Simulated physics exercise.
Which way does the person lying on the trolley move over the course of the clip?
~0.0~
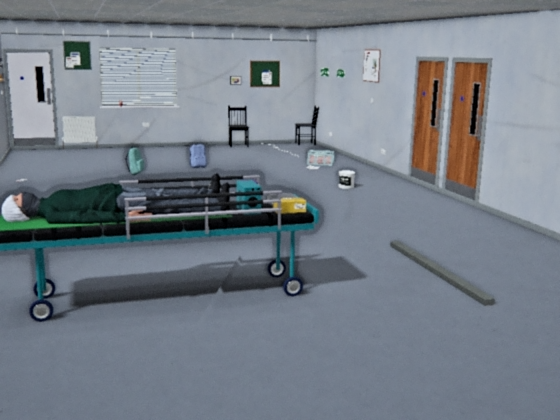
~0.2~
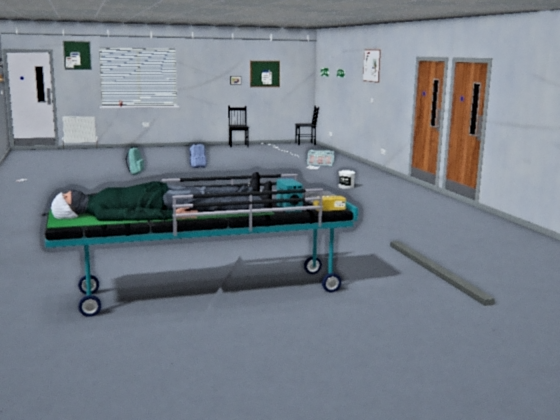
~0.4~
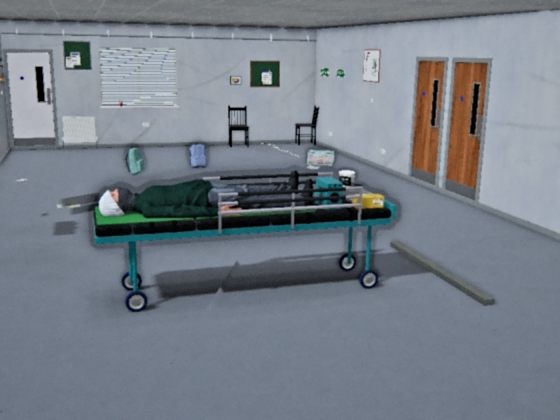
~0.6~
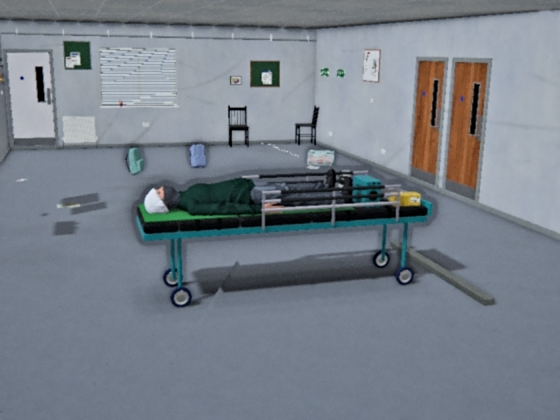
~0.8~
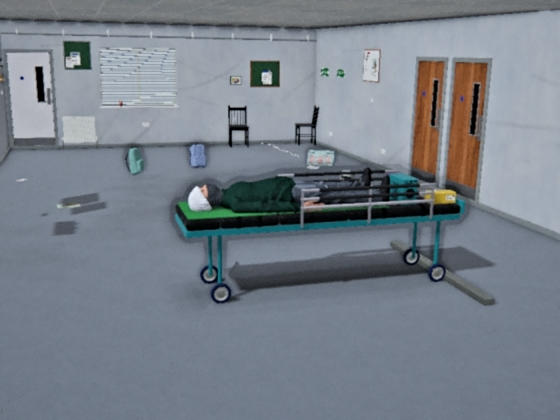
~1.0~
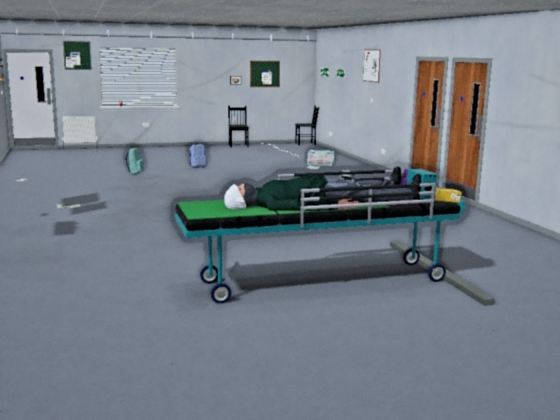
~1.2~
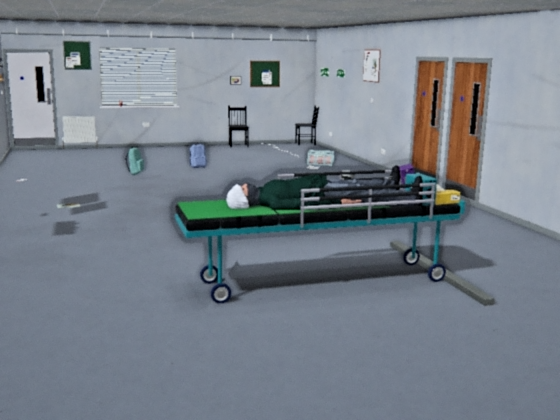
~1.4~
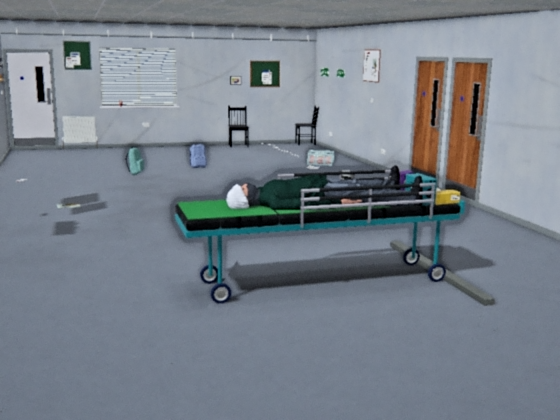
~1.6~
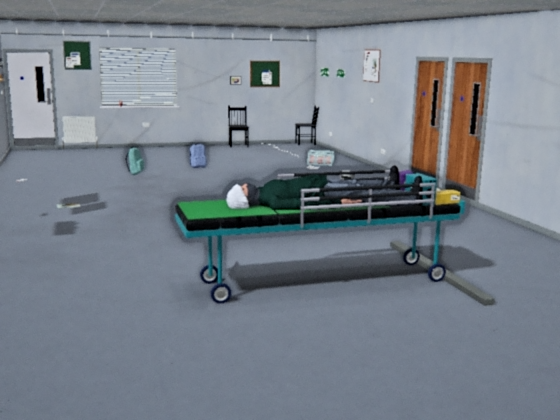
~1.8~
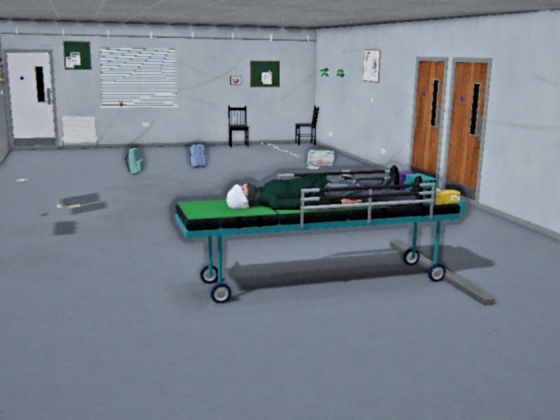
The person moves to the right, first carried along by the rolling trolley and then sliding a little farther that way once it stops.
